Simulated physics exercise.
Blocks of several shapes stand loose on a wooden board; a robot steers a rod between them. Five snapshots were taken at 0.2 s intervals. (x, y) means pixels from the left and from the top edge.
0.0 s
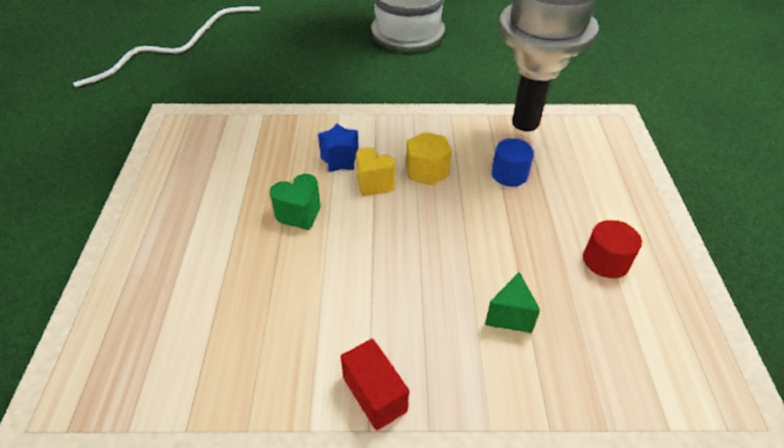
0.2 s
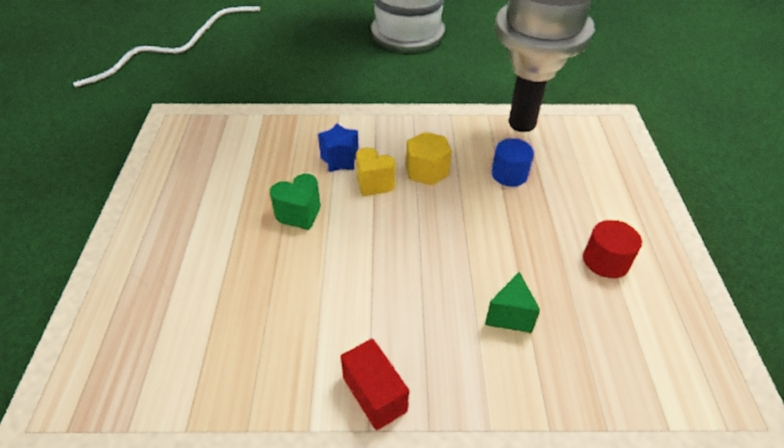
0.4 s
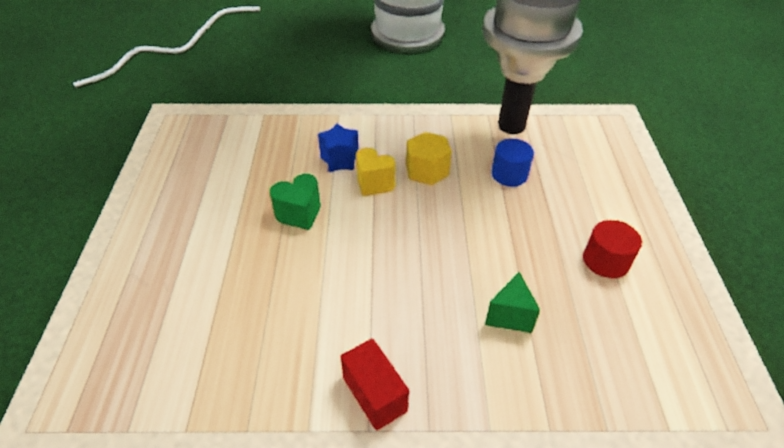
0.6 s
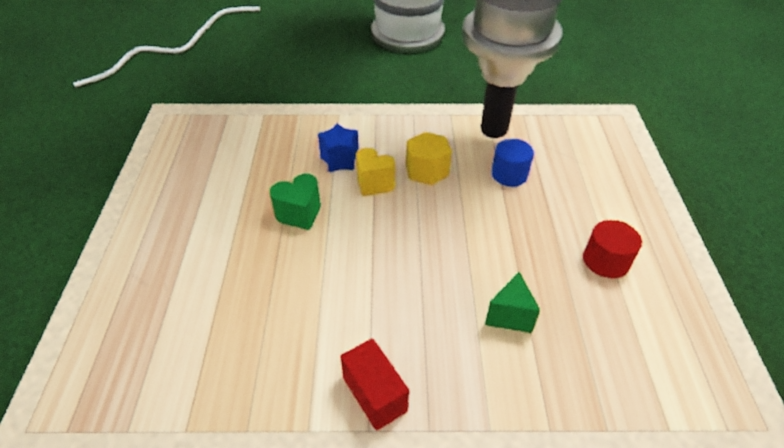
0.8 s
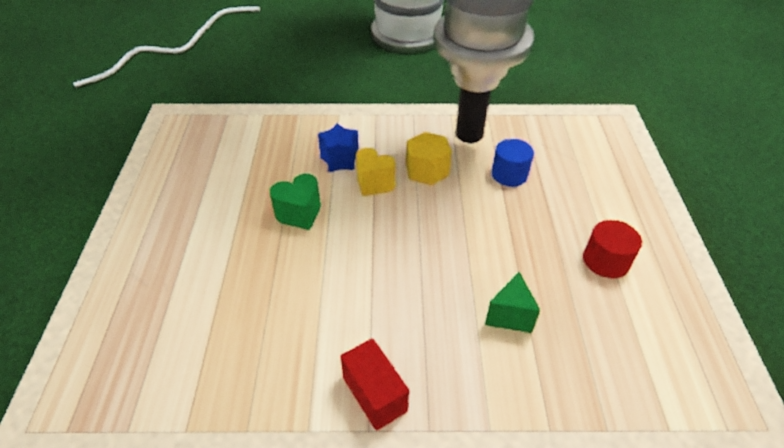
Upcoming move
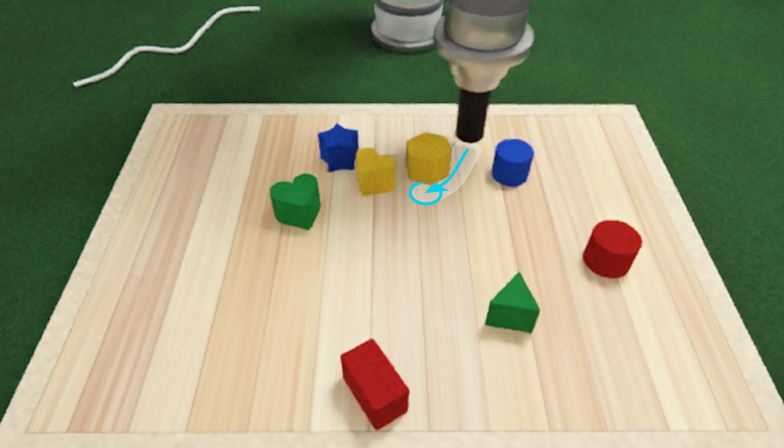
The robot's black-tipped rod moved a short way left along the far side of the wooden board, passing behind the blue cylinder toward the yellow six-sided block, while all the colored blocks stayed still.
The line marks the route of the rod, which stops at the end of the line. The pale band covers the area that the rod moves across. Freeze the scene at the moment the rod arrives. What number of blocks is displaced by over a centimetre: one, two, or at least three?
Once the path ends, two blocks will have shifted.
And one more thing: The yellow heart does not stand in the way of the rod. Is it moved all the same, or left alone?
Answer: Moved.
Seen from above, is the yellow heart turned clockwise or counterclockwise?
Prediction: Counterclockwise.
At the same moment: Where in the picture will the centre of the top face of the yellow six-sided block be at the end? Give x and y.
The middle of the upper face of the yellow six-sided block will lie at about (397, 153) in the picture.
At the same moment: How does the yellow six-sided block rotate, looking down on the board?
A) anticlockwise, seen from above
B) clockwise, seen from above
B (clockwise, seen from above)
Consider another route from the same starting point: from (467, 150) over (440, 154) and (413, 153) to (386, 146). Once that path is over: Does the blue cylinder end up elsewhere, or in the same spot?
Left where it is.
The line goes from (467, 150) via (458, 165) and (447, 181), ending at (426, 193).
The first path, step by step. Halfway along, rod (455, 160); yellow six-sided block (418, 150), turned 20° clockwise.
At the end, rod (427, 179); yellow heart (355, 159), turned 20° anticlockwise; yellow six-sided block (397, 153), turned 55° clockwise; blue cylinder unmoved.
